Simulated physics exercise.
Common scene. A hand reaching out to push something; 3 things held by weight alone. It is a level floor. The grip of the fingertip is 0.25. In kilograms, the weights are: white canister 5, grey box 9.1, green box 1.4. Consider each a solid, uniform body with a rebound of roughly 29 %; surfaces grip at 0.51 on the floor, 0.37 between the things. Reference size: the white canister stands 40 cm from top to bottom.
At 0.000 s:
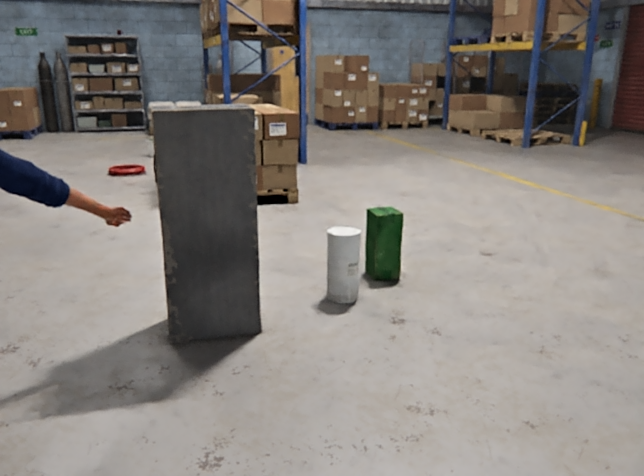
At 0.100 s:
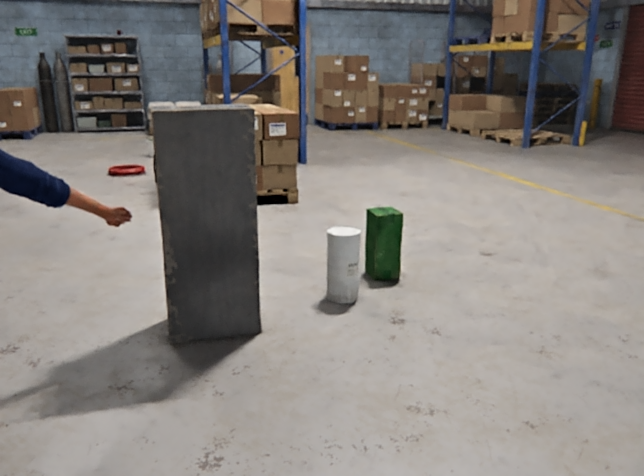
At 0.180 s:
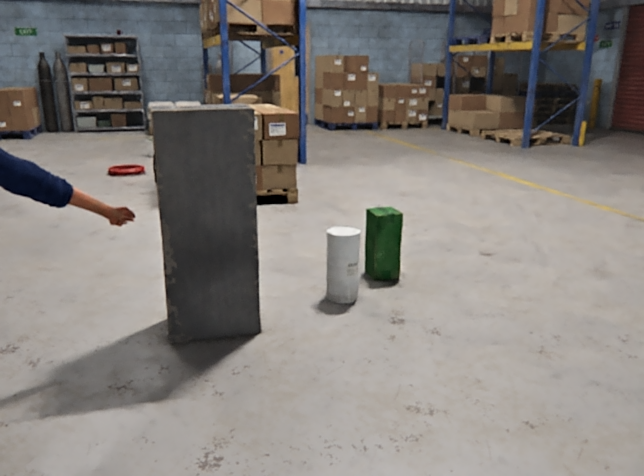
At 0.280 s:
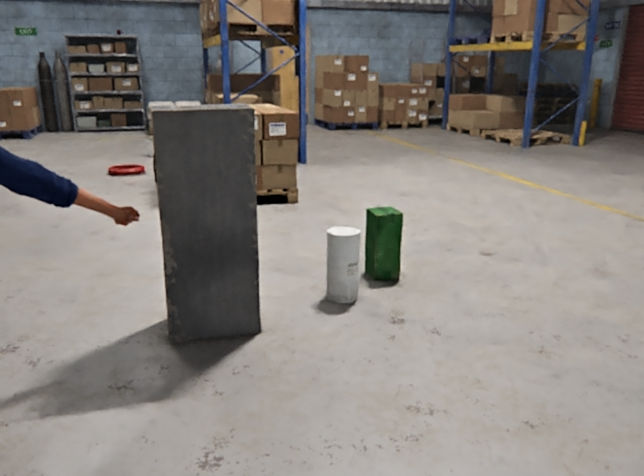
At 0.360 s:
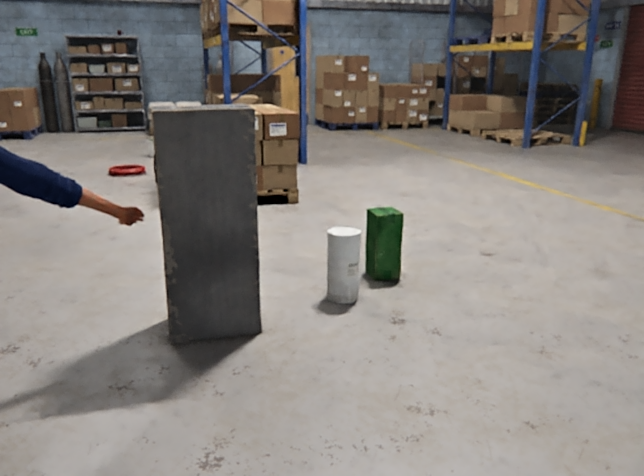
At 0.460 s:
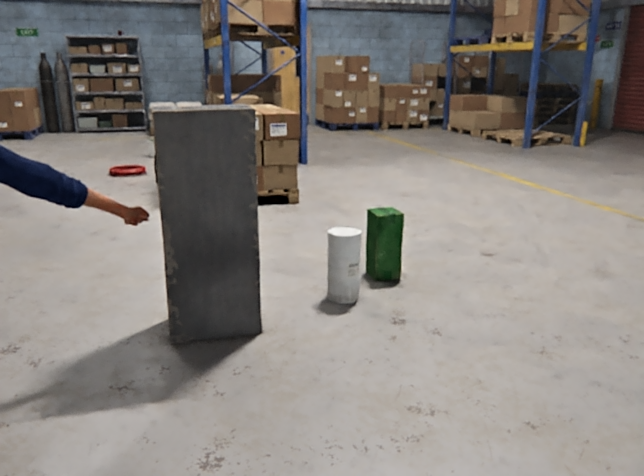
A bare hand on a dark-blue-sleeved arm edges slowly rightward from the left side of a warehouse, seen by a still camera from slightly above the level concrete floor. A tall grey box stands left of centre, with a white canister and a green box to its right, and shelves and cartons behind. The hand draws nearer the grey box, while the three objects stay still.
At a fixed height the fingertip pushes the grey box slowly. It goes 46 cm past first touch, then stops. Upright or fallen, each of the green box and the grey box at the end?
One by one: The green box stays up, the grey box goes over.
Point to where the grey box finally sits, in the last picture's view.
It comes to rest around (379, 303).
After 1.46 s, 29 cm of travel; grey box 16° off upright near (243, 213).
After 2.26 s, 45 cm of travel; grey box 45° off upright near (302, 217).
After 2.66 s, 54 cm of travel; grey box 74° off upright near (354, 258).
In the end (3.5 s), toppled on the floor, grey box; the other 2 under 14 cm from the start. At the end, from the last picture's camera, green box near (384, 244), grey box near (379, 303).
